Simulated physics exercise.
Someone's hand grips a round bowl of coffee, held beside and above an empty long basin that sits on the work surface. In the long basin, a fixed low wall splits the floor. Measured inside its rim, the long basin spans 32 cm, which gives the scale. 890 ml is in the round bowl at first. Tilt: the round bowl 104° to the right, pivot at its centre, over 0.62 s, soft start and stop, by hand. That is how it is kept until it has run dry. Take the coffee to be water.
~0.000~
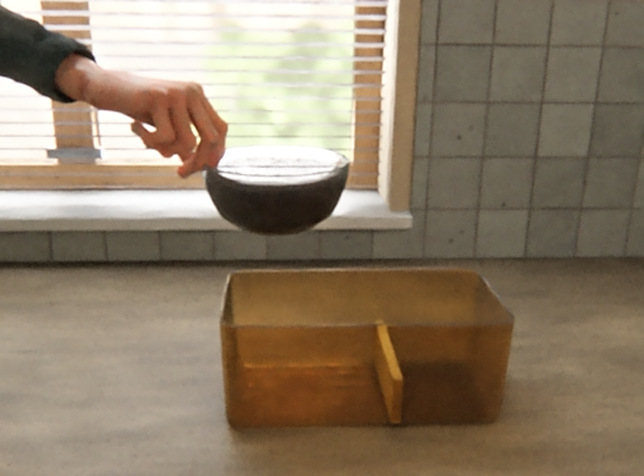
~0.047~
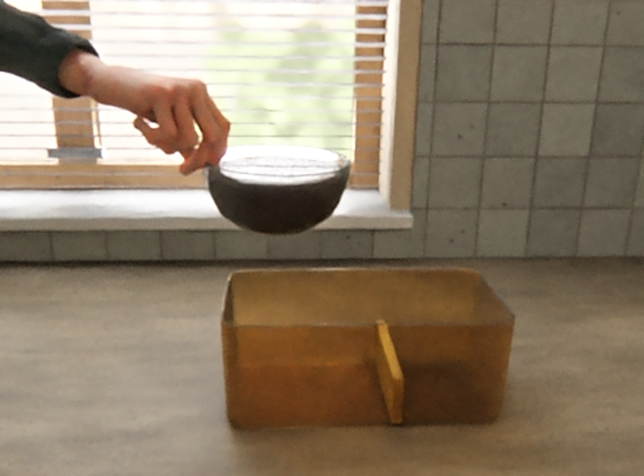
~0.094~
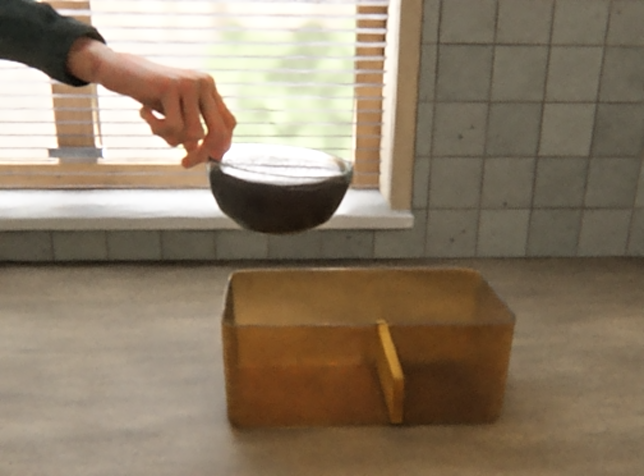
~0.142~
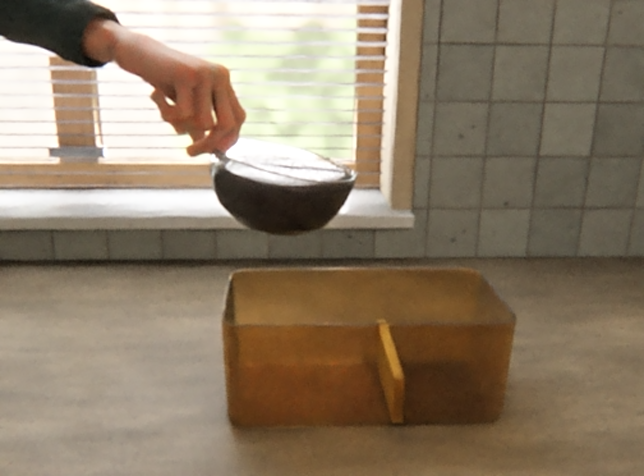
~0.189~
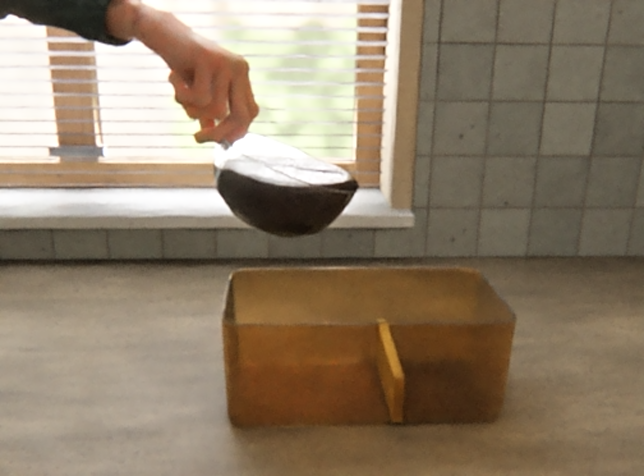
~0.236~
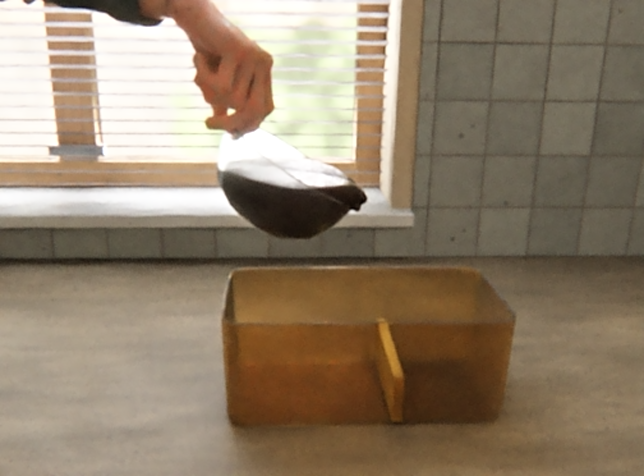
On a grey-brown work surface before a grey tiled wall and a window with blinds, the view is level and still, from the front. A hand in a dark green sleeve grips a dark round bowl above an empty, see-through amber basin with a low dividing wall inside. The hand moves up and right, slowly tilting the bowl rightward until dark liquid edges over its right rim.
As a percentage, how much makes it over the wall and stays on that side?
Some 42 per cent makes it over and stays.
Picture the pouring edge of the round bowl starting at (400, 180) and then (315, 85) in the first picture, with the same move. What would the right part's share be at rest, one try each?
75 and 30 %.
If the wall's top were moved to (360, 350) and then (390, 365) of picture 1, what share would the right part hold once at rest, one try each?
Try 1: 70 %; try 2: 40 %.
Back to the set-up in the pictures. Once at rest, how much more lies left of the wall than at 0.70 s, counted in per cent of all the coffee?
Close to 5% of the whole.
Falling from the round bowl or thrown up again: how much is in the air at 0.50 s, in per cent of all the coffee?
Some 34 per cent, I reckon.
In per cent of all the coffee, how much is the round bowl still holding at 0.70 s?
Share remaining: Approx. 0 %.
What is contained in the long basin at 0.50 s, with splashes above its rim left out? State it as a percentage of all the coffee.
Around 52 percent.
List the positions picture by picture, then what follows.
In the first picture, it leans 0°; its right rim is at (348, 161); the coffee meets the walls at (206, 168) and (345, 168); the long basin's rim runs from (225, 298) to (496, 295); the wall's top is at (388, 348).
In the second picture, it leans 1°; its right rim is at (349, 162); the coffee meets the walls at (207, 167) and (346, 169).
In the third picture, it leans 6°; its right rim is at (352, 168); the coffee meets the walls at (210, 164) and (348, 171).
In the fourth picture, it leans 13°; its right rim is at (354, 176); the coffee meets the walls at (214, 162) and (351, 174).
In the fifth picture, it leans 22°; its right rim is at (355, 188); the coffee meets the walls at (217, 162) and (353, 180); 2 per cent is over the edge.
In the sixth picture, it leans 33°; its right rim is at (353, 201); the coffee meets the walls at (221, 165) and (344, 188); 8 per cent is over the edge.
After 0.50 s the tilt is 95° and 14 per cent is still to pour, 18 is left of the wall and 35 right of it.
After 0.70 s the tilt is 104° and 0 per cent is still to pour, 50 is left of the wall and 41 right of it.
After 0.90 s the tilt is 104° and 0 per cent is still to pour, 55 is left of the wall and 41 right of it.
After 1.12 s the tilt is 104° and 0 per cent is still to pour, 56 is left of the wall and 42 right of it.
In the end 56 per cent lies left of the wall, 42 right of it and 2 outside.
